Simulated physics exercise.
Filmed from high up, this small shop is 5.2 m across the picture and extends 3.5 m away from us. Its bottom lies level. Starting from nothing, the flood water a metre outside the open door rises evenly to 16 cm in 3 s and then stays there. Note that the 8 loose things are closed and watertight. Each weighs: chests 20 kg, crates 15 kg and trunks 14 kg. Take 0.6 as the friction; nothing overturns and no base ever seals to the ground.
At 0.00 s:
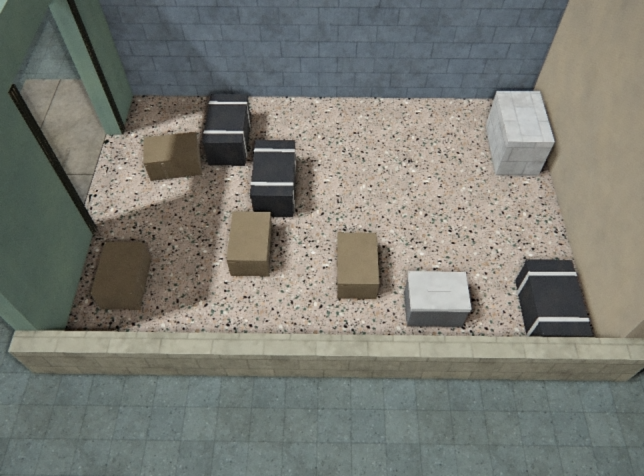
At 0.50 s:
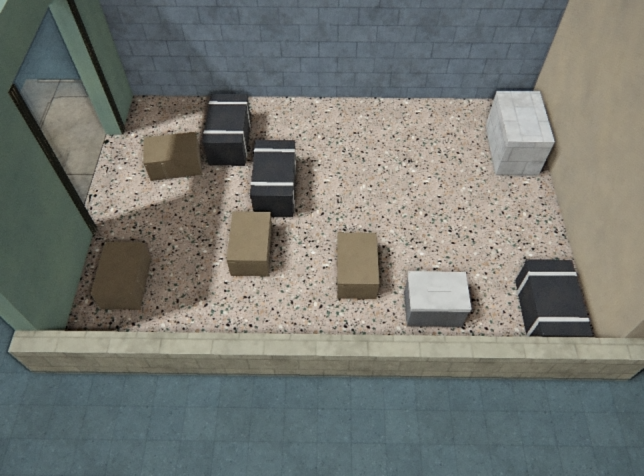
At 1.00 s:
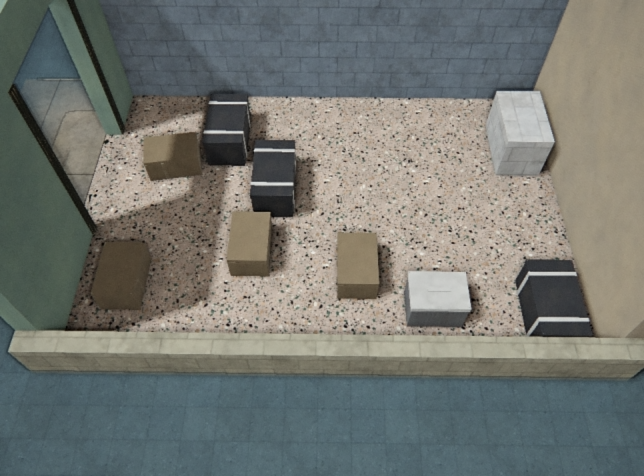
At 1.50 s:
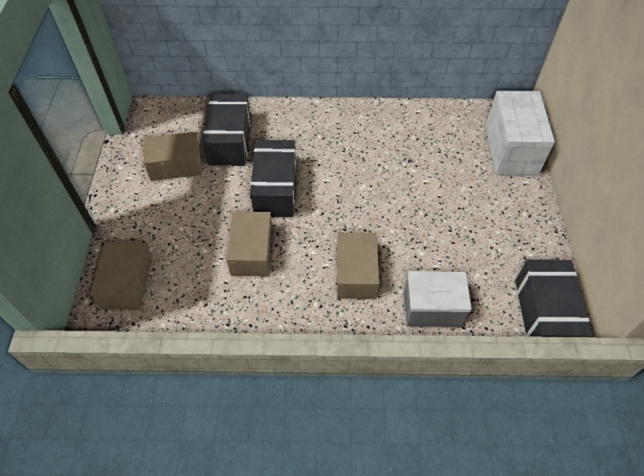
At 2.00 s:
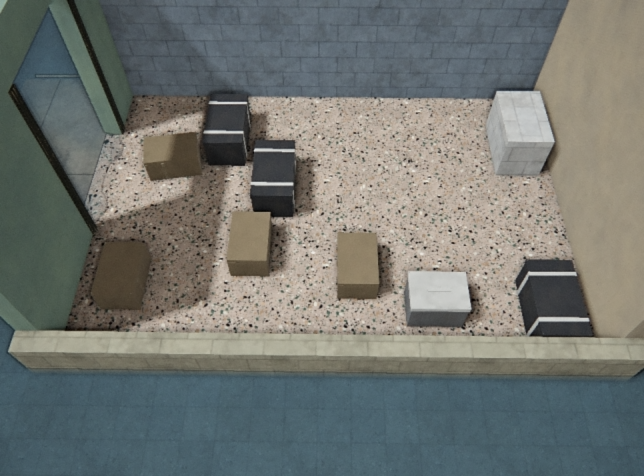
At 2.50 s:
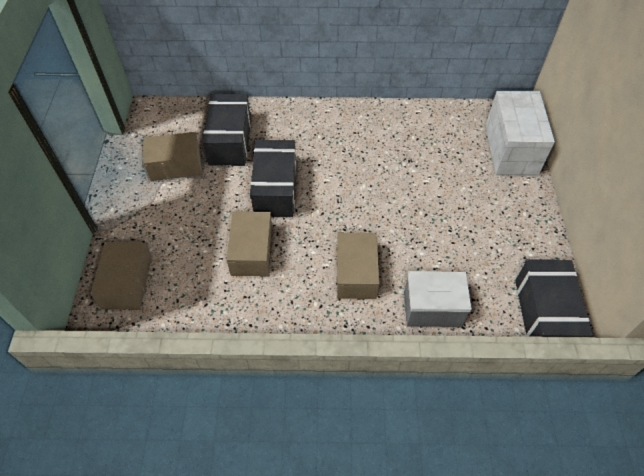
At the start, brown, pale and dark banded boxes stand on a dry speckled floor inside a small walled shop. Bluish water covers the paving outside, then the ground beyond the left doorway, and finally a shallow patch spreads inside near the closest brown box, while all the boxes stay still.
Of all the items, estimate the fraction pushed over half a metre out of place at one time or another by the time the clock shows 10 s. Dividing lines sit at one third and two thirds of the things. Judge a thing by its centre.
The fraction shifted will be in the middle third.
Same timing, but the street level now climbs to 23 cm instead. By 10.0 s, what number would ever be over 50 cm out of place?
6.
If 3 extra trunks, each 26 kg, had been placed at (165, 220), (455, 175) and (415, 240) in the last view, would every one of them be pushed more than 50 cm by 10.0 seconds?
In order: Above the mark, below the mark, below the mark.
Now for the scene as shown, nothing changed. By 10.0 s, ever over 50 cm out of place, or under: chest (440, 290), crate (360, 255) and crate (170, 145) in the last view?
Same order as the question: Smaller, smaller, greater.
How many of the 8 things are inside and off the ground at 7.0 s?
That would be 0 of them.
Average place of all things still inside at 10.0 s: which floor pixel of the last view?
It works out to somewhere near (379, 249) on the floor.
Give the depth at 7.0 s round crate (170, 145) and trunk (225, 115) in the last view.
5 and 5 cm.
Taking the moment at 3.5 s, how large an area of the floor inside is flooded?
Roughly 2.5 m2 of it is wet.
After 3.5 s 0 of 8 are over 50 cm from their spots; 0 afloat.
After 4.5 s 0 of 8 are over 50 cm from their spots; 0 afloat.
After 7.0 s 4 of 8 are over 50 cm from their spots; 0 afloat.
After 10.0 s 4 of 8 are over 50 cm from their spots, and 4 have been at some point; 5 afloat.
